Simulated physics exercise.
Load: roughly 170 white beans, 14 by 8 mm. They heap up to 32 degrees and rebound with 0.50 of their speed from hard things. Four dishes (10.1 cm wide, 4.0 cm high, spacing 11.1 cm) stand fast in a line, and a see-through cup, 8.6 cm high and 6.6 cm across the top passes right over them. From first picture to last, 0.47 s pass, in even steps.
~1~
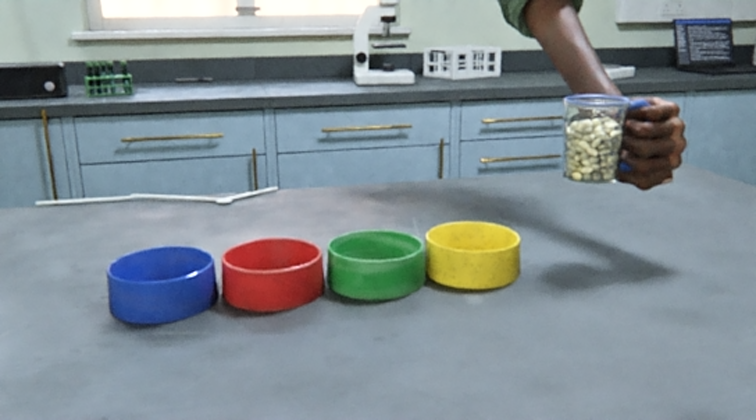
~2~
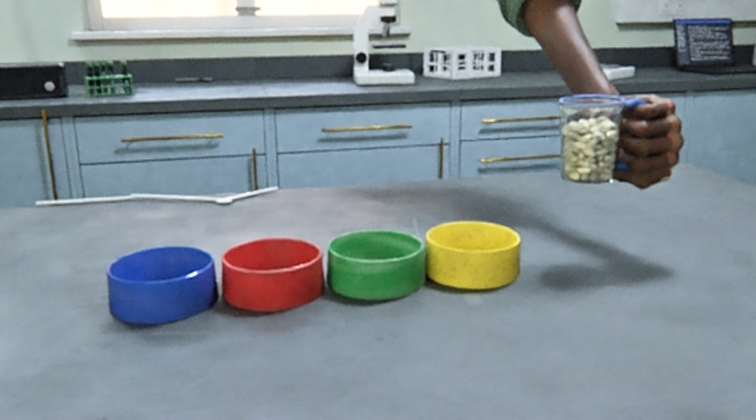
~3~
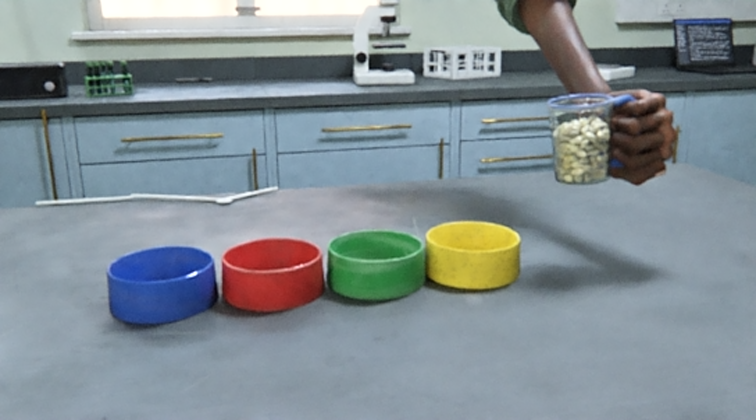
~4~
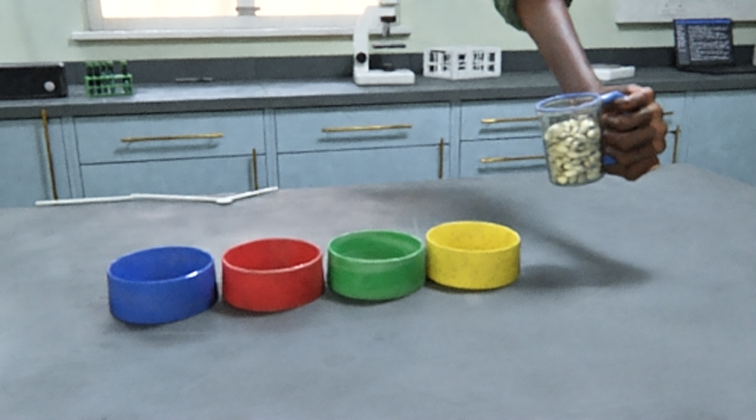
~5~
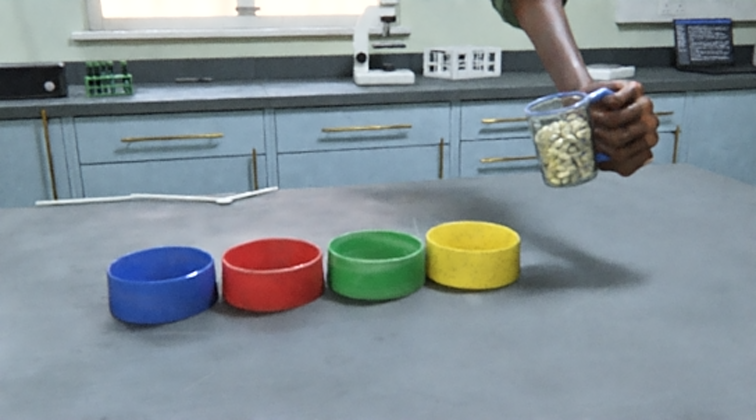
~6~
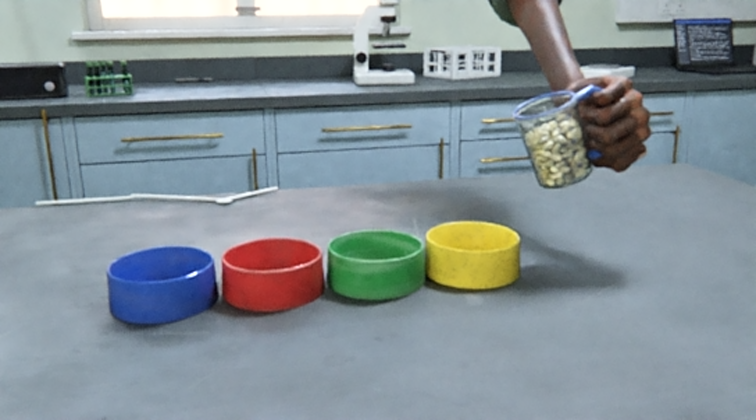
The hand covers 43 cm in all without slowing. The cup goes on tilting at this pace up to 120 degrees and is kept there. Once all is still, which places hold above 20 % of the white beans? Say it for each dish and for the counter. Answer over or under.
Red dish: Over; blue dish: Under; green dish: Under; yellow dish: Under; on the counter: Under.
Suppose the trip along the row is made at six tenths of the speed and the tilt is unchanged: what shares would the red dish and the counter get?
Then: Red 0, counter 0.
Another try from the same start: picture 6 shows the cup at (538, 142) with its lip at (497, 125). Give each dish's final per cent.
Red 90; blue 0; green 0; yellow 0.
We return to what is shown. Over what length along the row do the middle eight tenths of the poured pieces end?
Some 7 cm.
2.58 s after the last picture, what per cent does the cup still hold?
Roughly 0 per cent.
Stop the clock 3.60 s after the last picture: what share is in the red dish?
Some 85 per cent.
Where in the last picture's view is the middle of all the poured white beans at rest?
Near (274, 276).
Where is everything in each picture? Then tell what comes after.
Cup at (593, 139), tilt 0 degrees, lip at (569, 102), moved 0.0 cm; middle of the pieces at (591, 150); yellow dish at (473, 237); green dish at (376, 245); red dish at (272, 254); blue dish at (161, 264), in the first frame.
Cup at (590, 139), tilt 2 degrees, lip at (564, 103), moved 0.4 cm; middle of the pieces at (588, 150), in the second frame.
Cup at (582, 140), tilt 6 degrees, lip at (553, 106), moved 1.5 cm; middle of the pieces at (581, 151), in the third frame.
Cup at (573, 140), tilt 11 degrees, lip at (541, 110), moved 2.6 cm; middle of the pieces at (573, 151), in the fourth frame.
Cup at (564, 141), tilt 16 degrees, lip at (529, 113), moved 3.6 cm; middle of the pieces at (564, 152), in the fifth frame.
Cup at (555, 141), tilt 21 degrees, lip at (517, 117), moved 4.7 cm; middle of the pieces at (556, 152); yellow dish at (473, 237); green dish at (376, 245); red dish at (272, 254); blue dish at (161, 264), in the sixth frame.
Then, 1.55 s after the last picture, tilt 98 degrees; cup holds 100 %.
Then, 2.58 s after the last picture, tilt 120 degrees; cup holds 0 %, red 85 %, green 5 %.
Then, 3.60 s after the last picture, tilt 120 degrees; cup holds 0 %, red 85 %, green 5 %.
In the end, red 85 %, blue 0 %, green 5 %, yellow 0 %, counter 5 %.
